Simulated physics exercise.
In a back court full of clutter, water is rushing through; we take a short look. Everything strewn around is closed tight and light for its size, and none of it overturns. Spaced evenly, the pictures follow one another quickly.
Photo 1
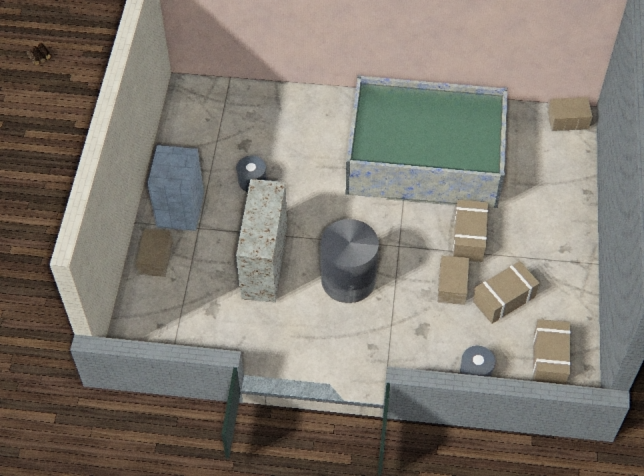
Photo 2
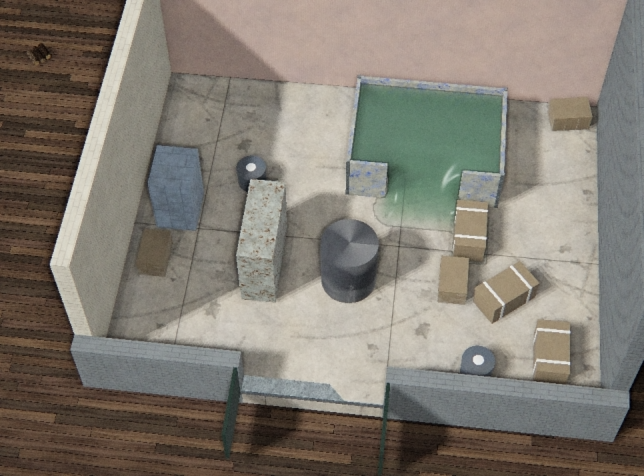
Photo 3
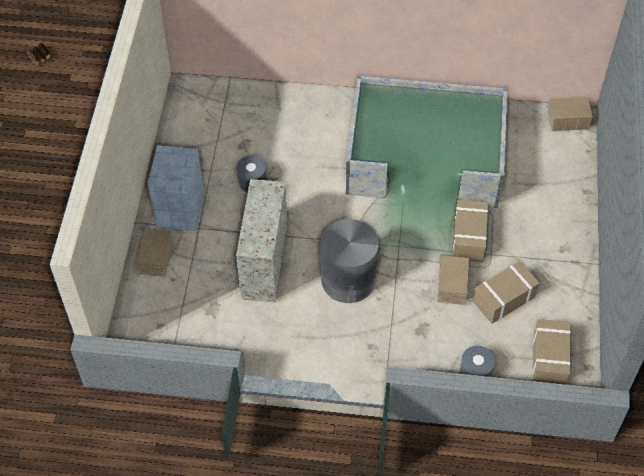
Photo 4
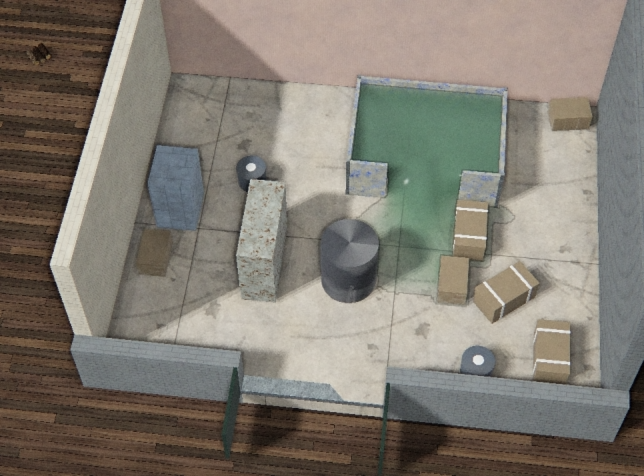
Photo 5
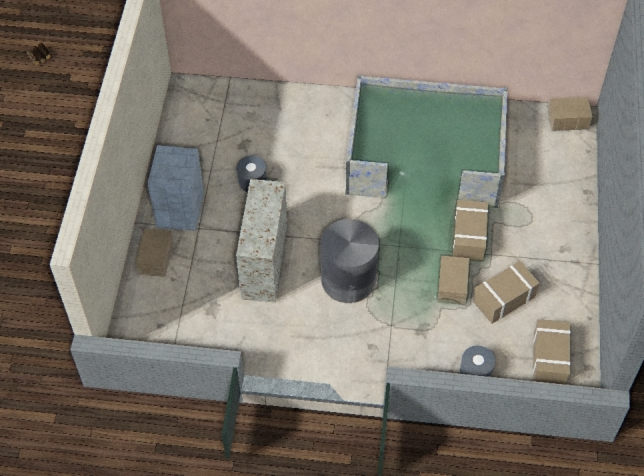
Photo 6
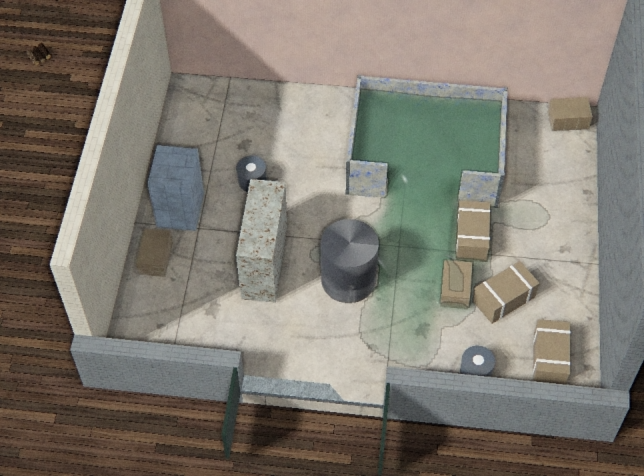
The clip shows a walled court with scattered boxes and a raised pool of green water, whose front wall opens in the middle; water spreads across the floor around the nearby boxes, which barely move.
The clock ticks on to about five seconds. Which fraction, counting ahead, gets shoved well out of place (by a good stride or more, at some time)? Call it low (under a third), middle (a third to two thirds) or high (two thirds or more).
Middle.
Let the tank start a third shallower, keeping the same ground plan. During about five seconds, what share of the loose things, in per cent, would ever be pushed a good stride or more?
Around 20 in a hundred.
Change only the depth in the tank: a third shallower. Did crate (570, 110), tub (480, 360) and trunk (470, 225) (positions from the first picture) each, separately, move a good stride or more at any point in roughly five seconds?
Taking them as listed - a shorter distance for the first, the full distance for the second, a shorter distance for the third.
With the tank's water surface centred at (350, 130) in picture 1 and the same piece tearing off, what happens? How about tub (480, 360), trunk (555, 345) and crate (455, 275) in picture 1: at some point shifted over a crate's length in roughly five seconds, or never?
Well, the first one got driven a long way, the second didn't get far, and the third got driven a long way.
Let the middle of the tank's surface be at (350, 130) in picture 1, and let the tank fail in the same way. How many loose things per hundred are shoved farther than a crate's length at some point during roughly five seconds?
Close to 20 in a hundred.
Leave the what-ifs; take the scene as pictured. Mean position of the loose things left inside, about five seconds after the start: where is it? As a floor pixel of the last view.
Around pixel (459, 235).
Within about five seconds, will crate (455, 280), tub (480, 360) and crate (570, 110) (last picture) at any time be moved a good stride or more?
Listed order gives past that mark, then past that mark, and lastly below that mark.
A moment on, 0 of 8 are well off their spots; 0 afloat.
Next, 4 of 8 are well off their spots; 2 afloat.
Later, 4 of 8 are well off their spots; 2 afloat.
In the end, 3 of 8 are well off their spots, and 5 have been at some point; 2 afloat.
